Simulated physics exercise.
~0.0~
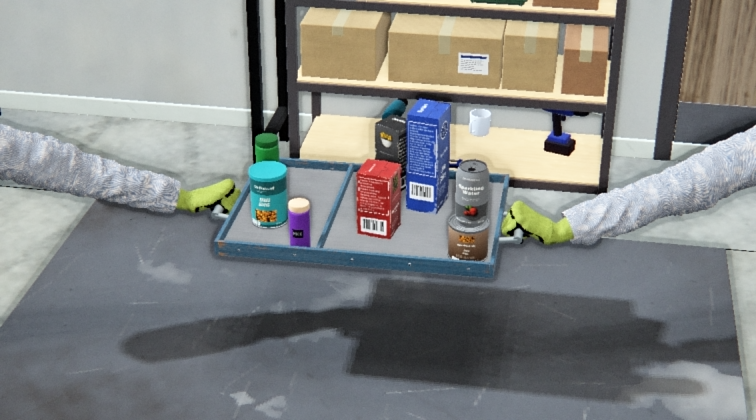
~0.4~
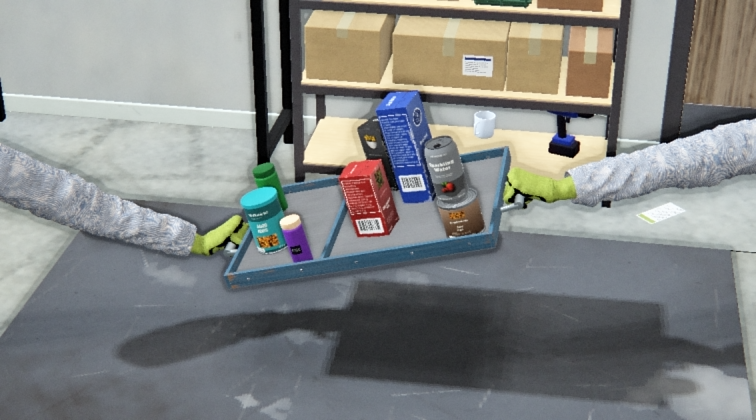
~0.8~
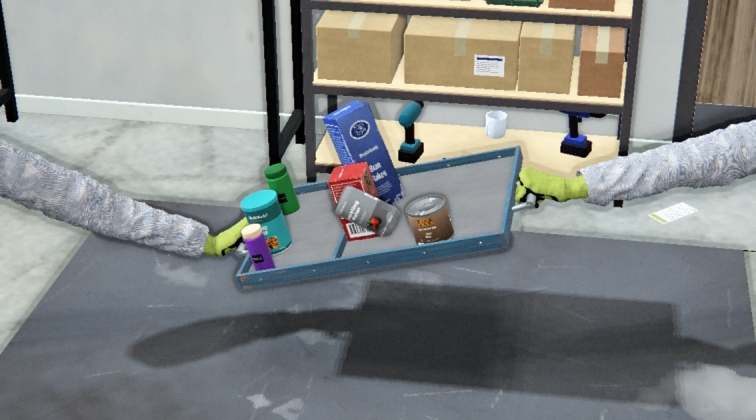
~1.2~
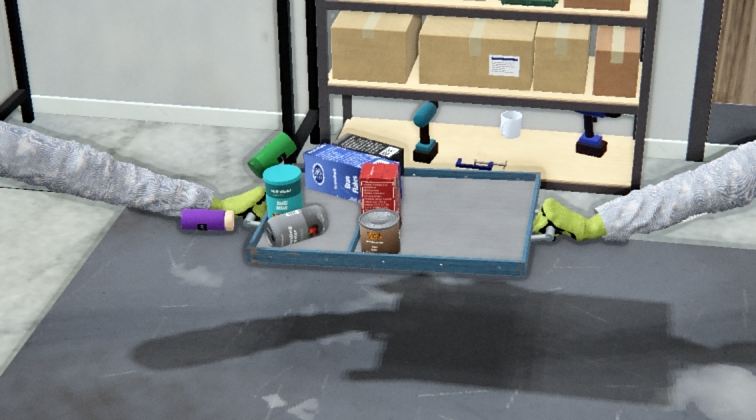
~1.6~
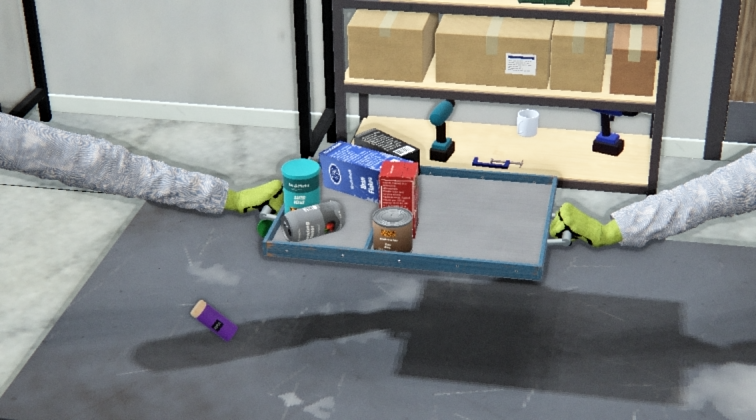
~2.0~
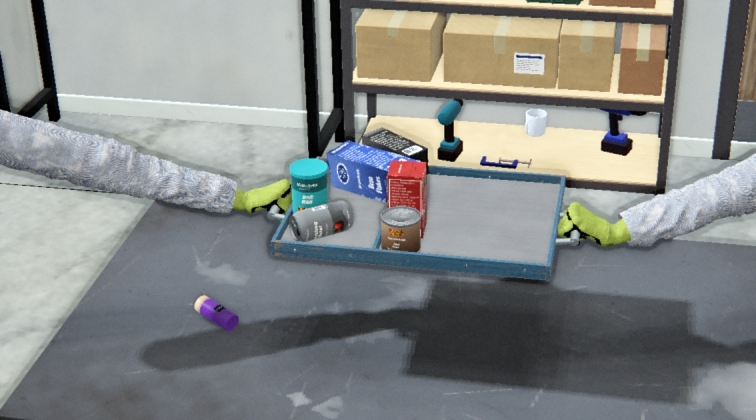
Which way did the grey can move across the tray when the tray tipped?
It fell over and moved to the left, ending up on its side near the turquoise tin.
